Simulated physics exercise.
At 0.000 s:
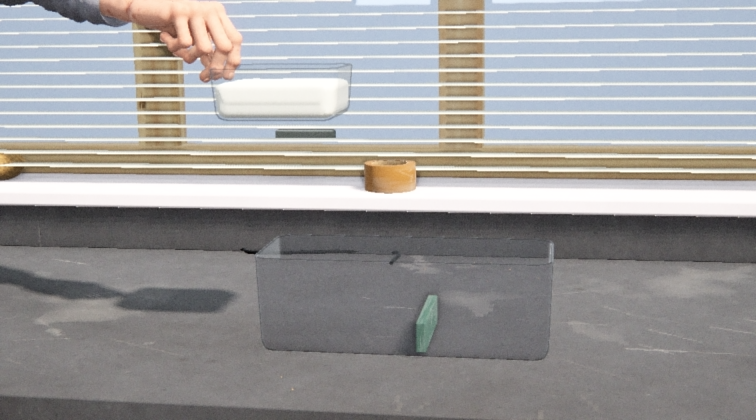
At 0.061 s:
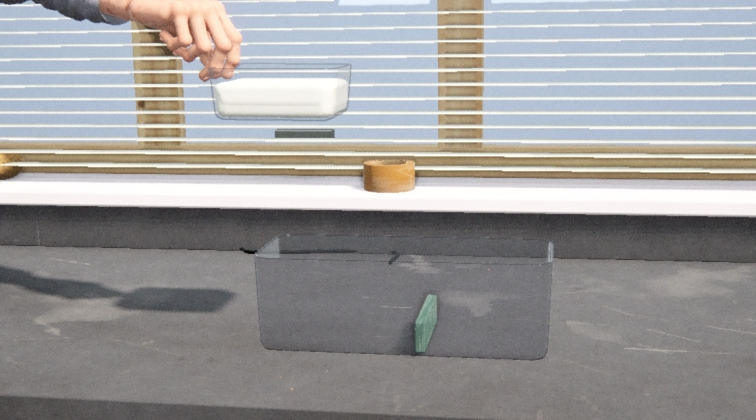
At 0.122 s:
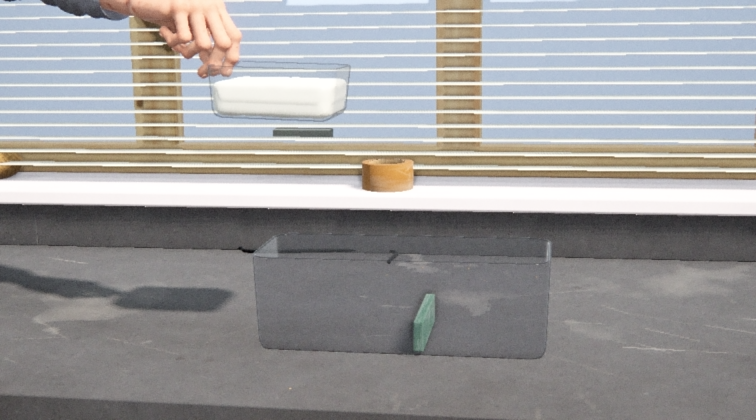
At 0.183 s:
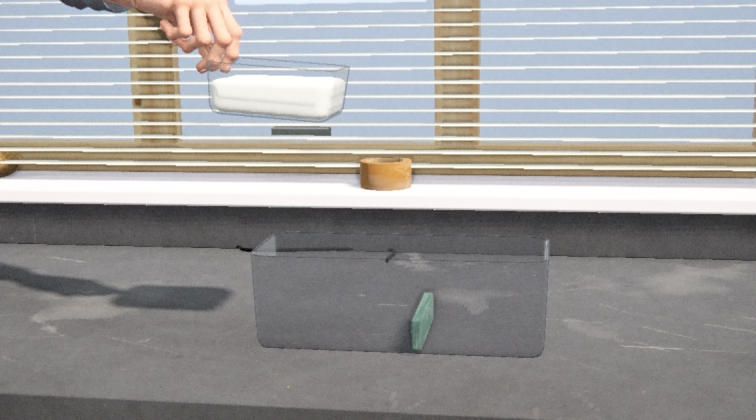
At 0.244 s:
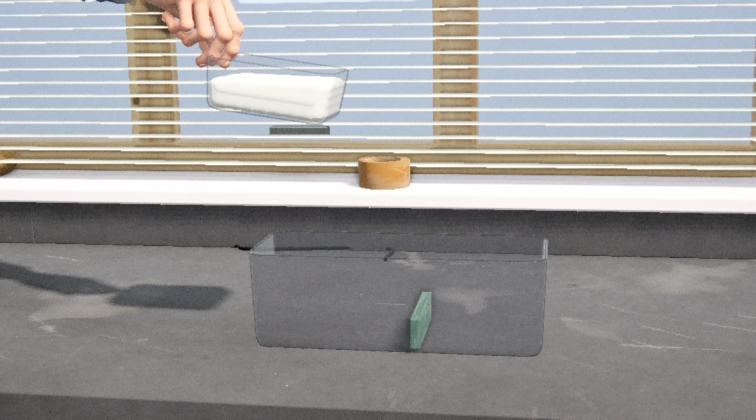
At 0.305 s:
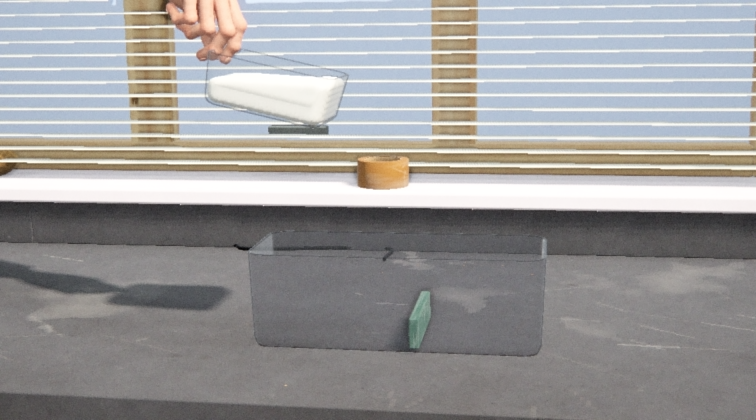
The footage shows a hand holding a clear oblong tub of milk, above an empty long basin on a dark worktop near window blinds; the tub starts level, then tilts slightly to the right, its right end dipping gradually.
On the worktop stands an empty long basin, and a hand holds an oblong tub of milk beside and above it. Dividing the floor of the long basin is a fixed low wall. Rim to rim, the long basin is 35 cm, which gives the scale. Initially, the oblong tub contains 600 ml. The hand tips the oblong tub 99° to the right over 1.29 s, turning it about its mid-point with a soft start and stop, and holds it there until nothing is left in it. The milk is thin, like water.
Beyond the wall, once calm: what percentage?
20 out of 100.
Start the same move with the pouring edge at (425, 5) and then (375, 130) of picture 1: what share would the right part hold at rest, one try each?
Result: 80 per cent, then 50 per cent.
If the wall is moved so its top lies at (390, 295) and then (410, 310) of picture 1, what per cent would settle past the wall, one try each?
In order, 60 and 50 per cent.
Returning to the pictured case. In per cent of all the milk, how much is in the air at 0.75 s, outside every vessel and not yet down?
At that moment, about 46 percent.
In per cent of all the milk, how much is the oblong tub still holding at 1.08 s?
About 8 per cent.
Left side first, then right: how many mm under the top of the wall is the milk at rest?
Roughly 18 mm on the left side and roughly 30 mm on the right.
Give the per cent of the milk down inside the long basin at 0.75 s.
Close to 16 in a hundred.
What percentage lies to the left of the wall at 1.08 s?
Left share: Approx. 58 %.
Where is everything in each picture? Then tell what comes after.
It leans 0°; its right rim is at (345, 68); the milk meets the walls at (227, 84) and (343, 83); the long basin's rim runs from (267, 247) to (552, 254); the wall's top is at (427, 310), in the first frame.
It leans 1°; its right rim is at (344, 68); the milk meets the walls at (226, 83) and (342, 83), in the second frame.
It leans 2°; its right rim is at (343, 69); the milk meets the walls at (225, 81) and (341, 83), in the third frame.
It leans 5°; its right rim is at (342, 71); the milk meets the walls at (223, 79) and (339, 82), in the fourth frame.
It leans 8°; its right rim is at (341, 74); the milk meets the walls at (222, 78) and (339, 82), in the fifth frame.
It leans 13°; its right rim is at (341, 79); the milk meets the walls at (221, 77) and (339, 82), in the sixth frame.
By 0.75 s the tilt is 62° and 39 per cent is still to pour, 15 is left of the wall and 0 right of it.
By 1.08 s the tilt is 92° and 8 per cent is still to pour, 57 is left of the wall and 19 right of it.
By 1.42 s the tilt is 99° and 0 per cent is still to pour, 72 is left of the wall and 19 right of it.
By 1.79 s the tilt is 99° and 0 per cent is still to pour, 74 is left of the wall and 20 right of it.
At rest 74 per cent lies left of the wall, 20 right of it and 6 outside.
